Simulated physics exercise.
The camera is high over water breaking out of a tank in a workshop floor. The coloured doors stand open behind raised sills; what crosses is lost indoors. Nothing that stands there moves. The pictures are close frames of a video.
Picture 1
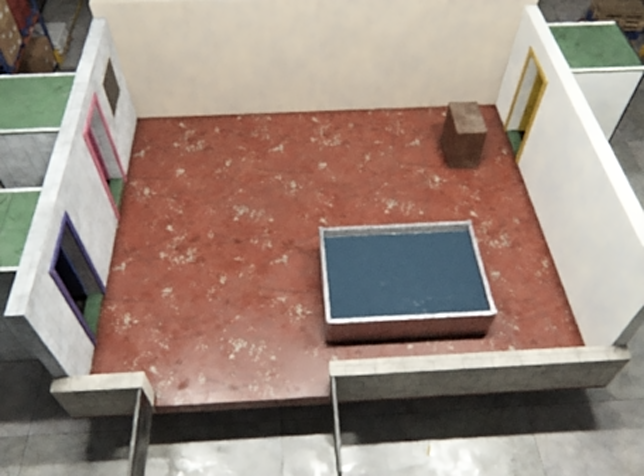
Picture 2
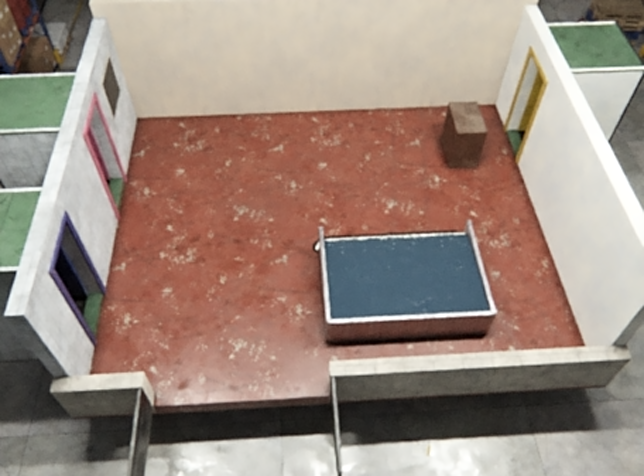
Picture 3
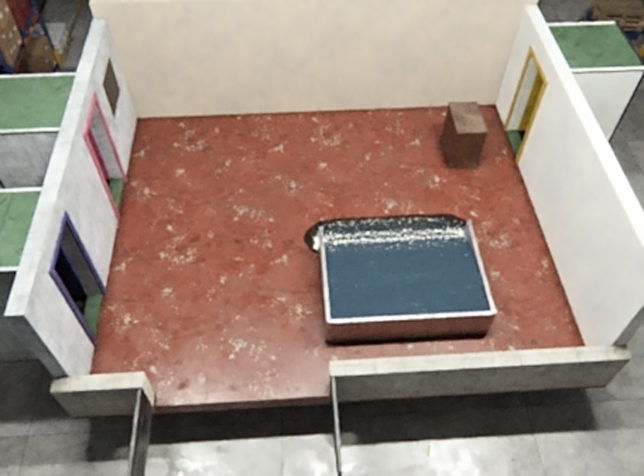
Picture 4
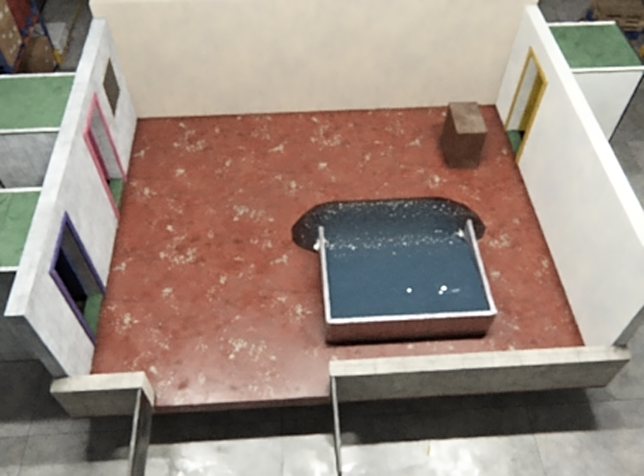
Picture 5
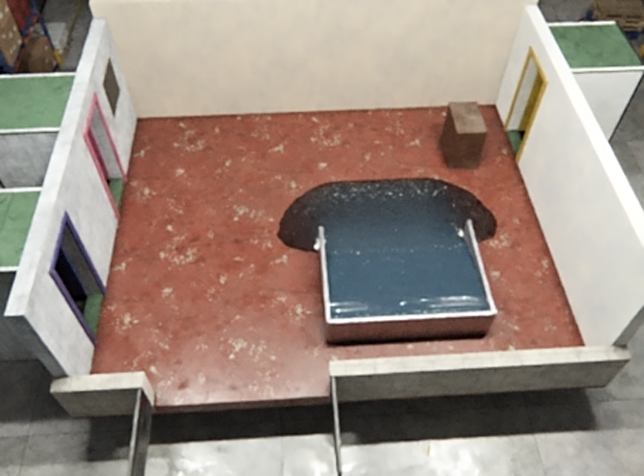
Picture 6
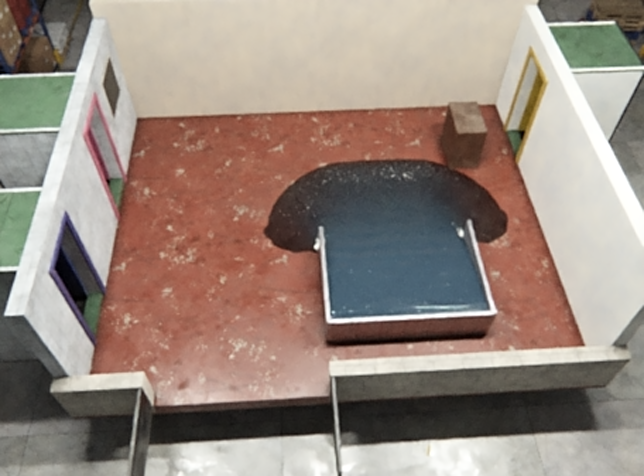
A workshop floor is seen from high above, where a roofless, pale-walled room with a mottled red floor stands open to a fixed camera. A white-rimmed tank of dark blue water sits right of centre near the front, with a brown block behind it, pink and purple doorways at left and a yellow one at right. The tank's far side opens and water pours out, spreading backward and sideways in a widening dark, rounded sheet.
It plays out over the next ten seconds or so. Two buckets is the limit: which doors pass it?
One by one: The blue door admits no more than that; the pink door admits no more than that; the yellow door lets in a lot.
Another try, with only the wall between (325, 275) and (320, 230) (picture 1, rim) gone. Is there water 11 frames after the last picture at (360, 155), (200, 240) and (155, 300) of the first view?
In turn: Not flooded, covered, covered.
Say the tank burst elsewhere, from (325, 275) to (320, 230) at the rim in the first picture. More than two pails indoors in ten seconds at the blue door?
Blue floods.
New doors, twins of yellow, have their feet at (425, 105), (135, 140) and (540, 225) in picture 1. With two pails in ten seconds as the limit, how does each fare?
One after the other: Floods, passes that mark, is under.
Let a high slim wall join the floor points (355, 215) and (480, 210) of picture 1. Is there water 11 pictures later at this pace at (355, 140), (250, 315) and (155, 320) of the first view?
One after the other: Wet, dry, no water.
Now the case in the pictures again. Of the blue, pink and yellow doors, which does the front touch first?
That is the yellow door.
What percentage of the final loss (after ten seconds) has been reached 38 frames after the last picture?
Near 45 in a hundred.
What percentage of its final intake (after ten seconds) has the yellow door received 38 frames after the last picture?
Roughly 85 per cent.
A moment on, water covers 35 % of the floor; the blue door not reached, the pink door not reached, the yellow door not reached.
Next, water covers 40 % of the floor; the blue door not reached, the pink door not reached, the yellow door under two buckets in.
Then, water covers 50 % of the floor; the blue door not reached, the pink door not reached, the yellow door under two buckets in.
Later, water covers 70 % of the floor; the blue door wet at the sill, nothing in, the pink door wet at the sill, nothing in, the yellow door far over two buckets in.
In the end, water covers 95 % of the floor; the blue door wet at the sill, nothing in, the pink door wet at the sill, nothing in, the yellow door far over two buckets in.
